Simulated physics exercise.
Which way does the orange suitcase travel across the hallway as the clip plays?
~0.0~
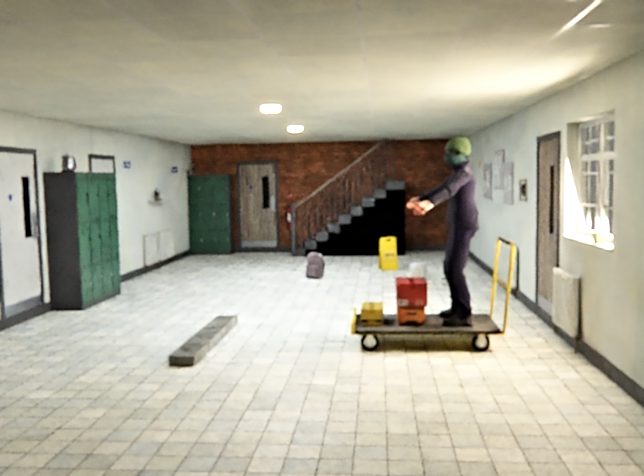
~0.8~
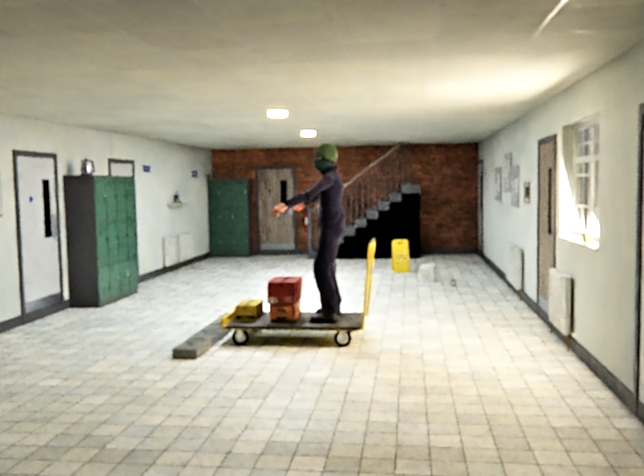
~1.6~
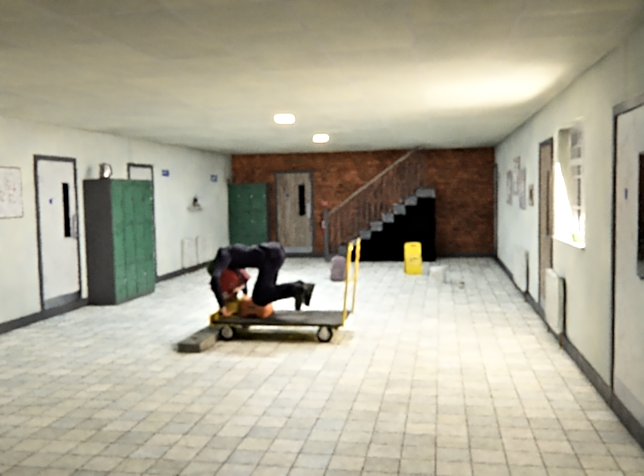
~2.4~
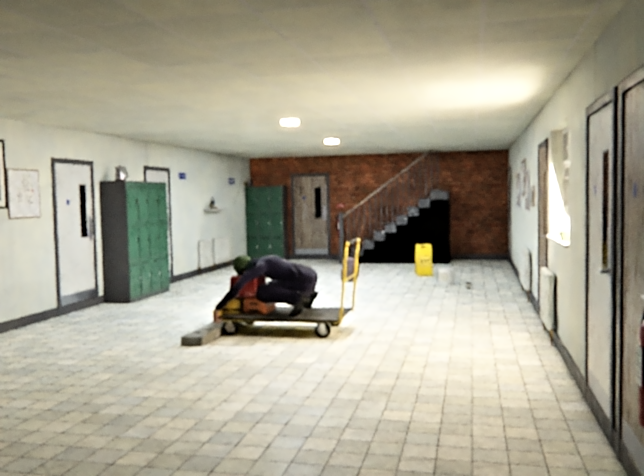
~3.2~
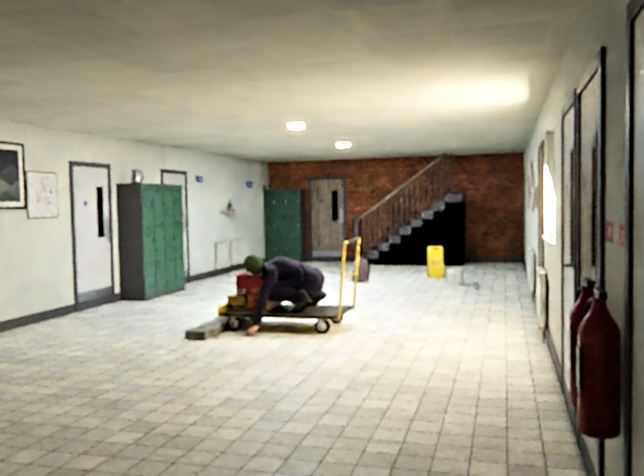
The orange suitcase moves to the left, riding on the trolley toward the grey kerb.
A person in dark clothes and a green head covering stands with arms held forward on a flat trolley with a yellow handle, seen from the side in a tiled hallway with green lockers and a brick wall with stairs. In front of the rider, a red carton sits on an orange suitcase, with a yellow carton to their left. The trolley rolls left and stops at a low grey kerb. The rider pitches forward and folds over the load as the red carton tips. The rider then settles back, ending slumped low behind the load, with everything still on the deck.
